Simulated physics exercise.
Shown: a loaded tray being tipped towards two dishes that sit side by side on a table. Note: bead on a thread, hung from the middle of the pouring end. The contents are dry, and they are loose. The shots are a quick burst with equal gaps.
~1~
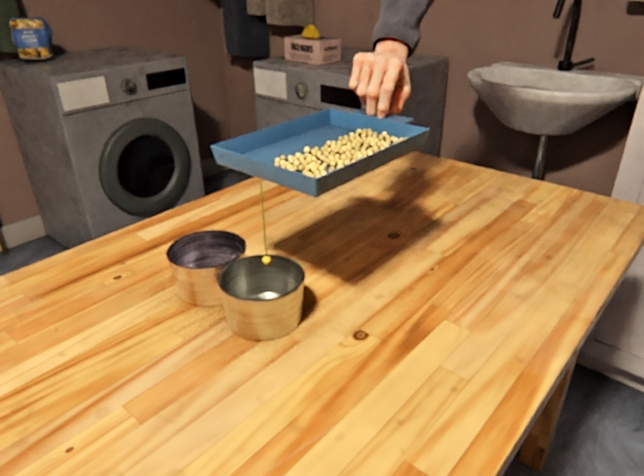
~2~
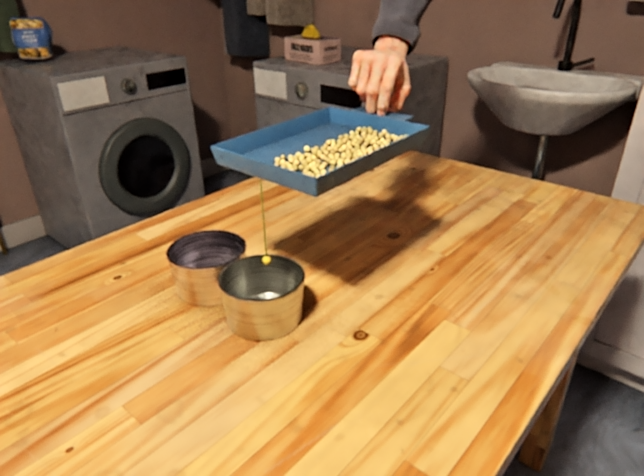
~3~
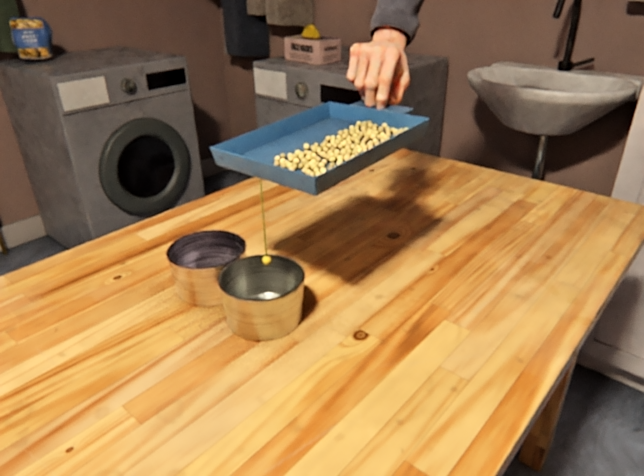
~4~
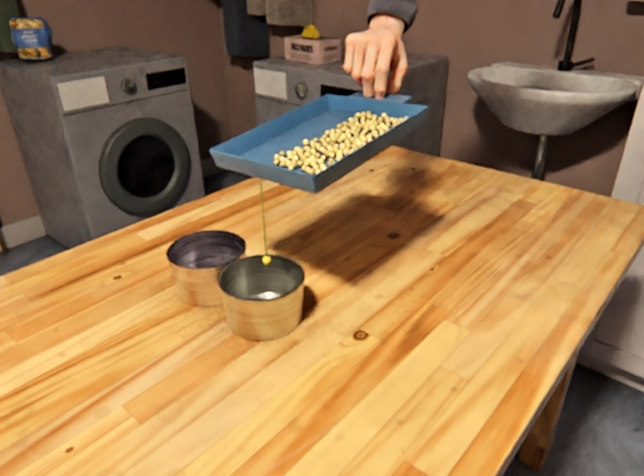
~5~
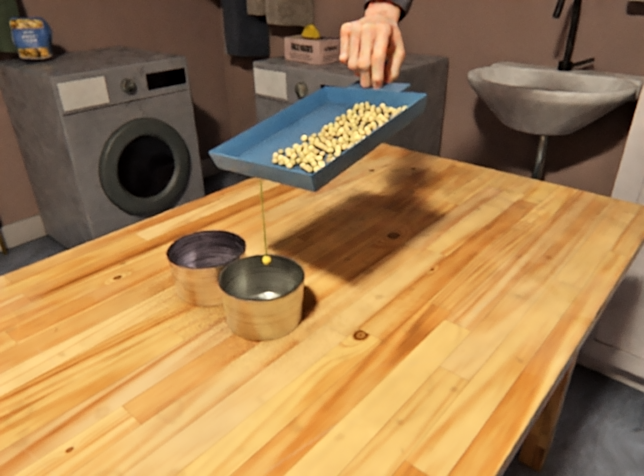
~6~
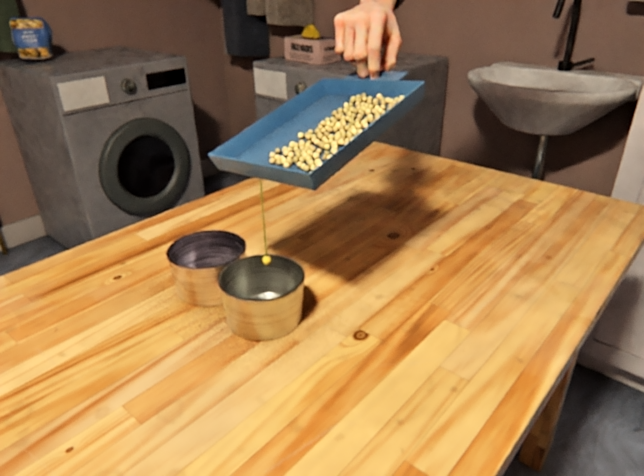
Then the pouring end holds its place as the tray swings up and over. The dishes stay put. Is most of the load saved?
The dishes are left with the main part.
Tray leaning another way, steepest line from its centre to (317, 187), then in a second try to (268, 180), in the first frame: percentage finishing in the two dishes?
I'd say roughly 0 percent with the first slope, 30 percent with the other.
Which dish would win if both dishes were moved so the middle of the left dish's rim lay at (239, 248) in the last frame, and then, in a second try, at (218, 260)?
The one at left the first time, the one at left the second.
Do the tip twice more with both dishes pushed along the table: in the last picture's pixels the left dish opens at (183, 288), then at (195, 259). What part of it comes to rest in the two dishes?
20% for the first placement, 100% for the second.
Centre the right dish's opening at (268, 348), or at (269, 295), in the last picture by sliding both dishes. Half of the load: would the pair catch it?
Place 1: Lower than half; place 2: Higher than half.
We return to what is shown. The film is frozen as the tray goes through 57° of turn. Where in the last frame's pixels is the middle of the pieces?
The middle of the pieces lands at roughly (252, 157).
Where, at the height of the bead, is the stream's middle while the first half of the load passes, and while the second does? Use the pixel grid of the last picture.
Starting near (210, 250), moving on to near (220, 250).
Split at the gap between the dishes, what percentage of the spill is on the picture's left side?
I reckon around 100 per cent.
Soon, tray tipped steeply; nearly all on the tray; a stray few outside both; a stray few in the air.
A while on, tray tipped right over; most on the tray; a stray few in the right dish; a small part in the left dish; a stray few outside both; a small part in the air.
Towards the end, tray tipped past a quarter turn; a small part in the right dish; most in the left dish; a small part outside both; a stray few in the air.
Finally, tray tipped past a quarter turn; a small part in the right dish; most in the left dish; a small part outside both; a stray few in the air.
